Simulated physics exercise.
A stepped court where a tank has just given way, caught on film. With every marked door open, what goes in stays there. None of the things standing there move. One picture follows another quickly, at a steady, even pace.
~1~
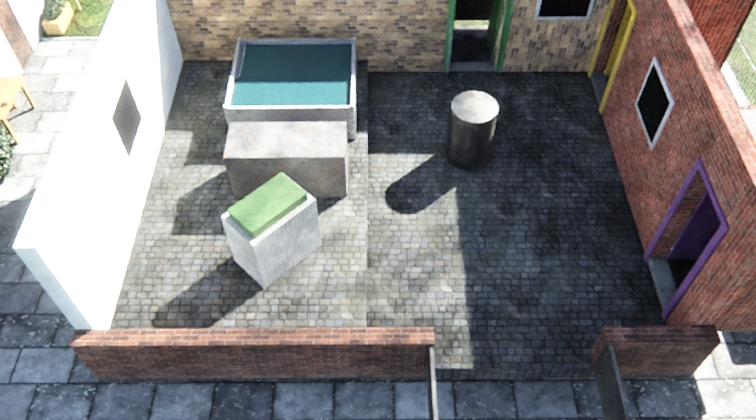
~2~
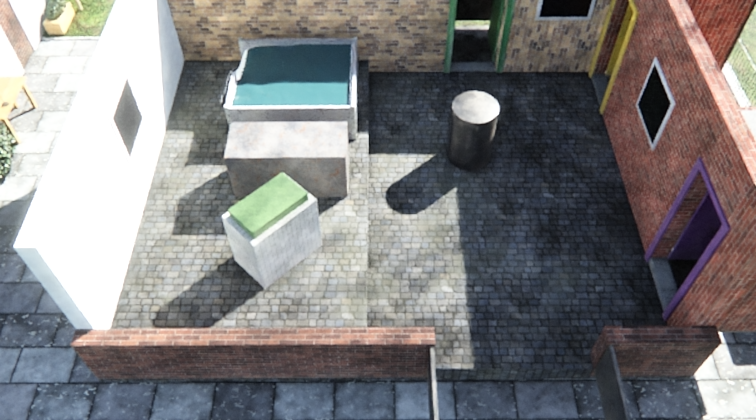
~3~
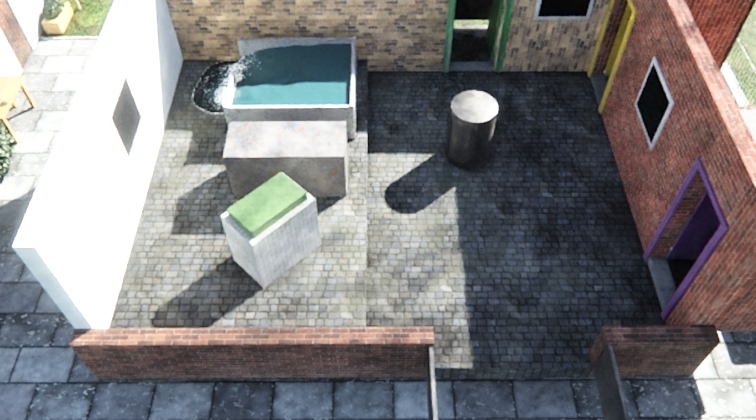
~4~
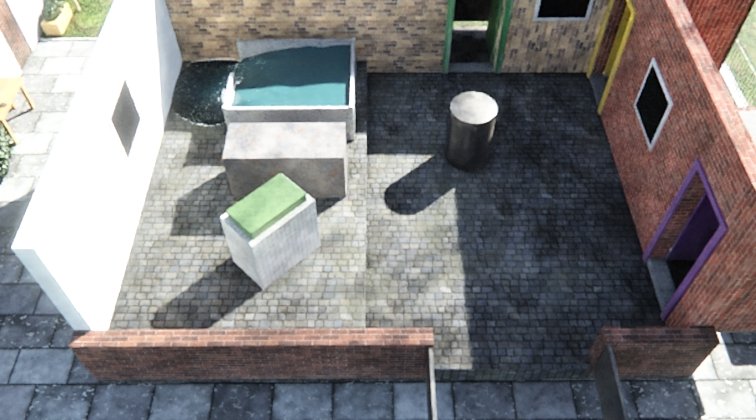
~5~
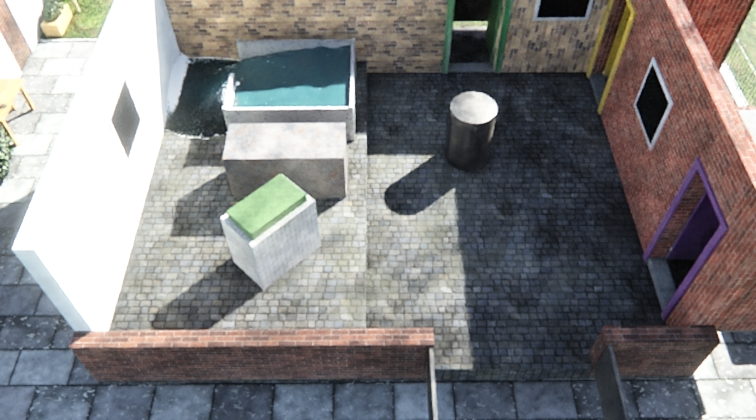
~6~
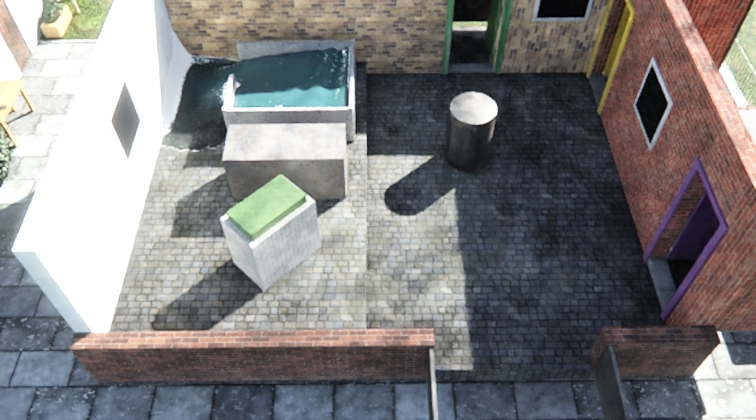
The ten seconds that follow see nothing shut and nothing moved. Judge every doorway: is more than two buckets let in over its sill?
One by one: The purple door will respect the limit. The yellow door will respect the limit. The green door will respect the limit.
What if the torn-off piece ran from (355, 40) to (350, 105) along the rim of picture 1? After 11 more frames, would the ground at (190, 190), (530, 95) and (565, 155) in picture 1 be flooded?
As listed: Dry, flooded, covered.
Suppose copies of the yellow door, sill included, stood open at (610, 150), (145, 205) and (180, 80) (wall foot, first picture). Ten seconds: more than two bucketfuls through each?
Stays within it; stays within it; exceeds it.
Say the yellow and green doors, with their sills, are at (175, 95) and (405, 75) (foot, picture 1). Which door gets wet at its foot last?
It would be the purple-painted one.
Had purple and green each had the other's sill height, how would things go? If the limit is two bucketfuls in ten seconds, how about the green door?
After the swap, the green door falls short.
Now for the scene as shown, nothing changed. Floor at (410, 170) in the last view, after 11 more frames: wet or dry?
By then I'd expect it to be not yet wet.
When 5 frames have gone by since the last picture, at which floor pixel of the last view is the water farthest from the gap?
Somewhere near (143, 210).
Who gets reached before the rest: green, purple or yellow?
It would be the door marked green.
A moment on, water covers 10 % of the floor; the purple door not reached, the yellow door not reached, the green door not reached.
Next, water covers 15 % of the floor; the purple door not reached, the yellow door not reached, the green door not reached.
Then, water covers 35 % of the floor; the purple door not reached, the yellow door not reached, the green door wet at the sill, nothing in.
Later, water covers 70 % of the floor; the purple door not reached, the yellow door wet at the sill, nothing in, the green door wet at the sill, nothing in.
In the end, water covers 85 % of the floor; the purple door wet at the sill, nothing in, the yellow door wet at the sill, nothing in, the green door wet at the sill, nothing in.
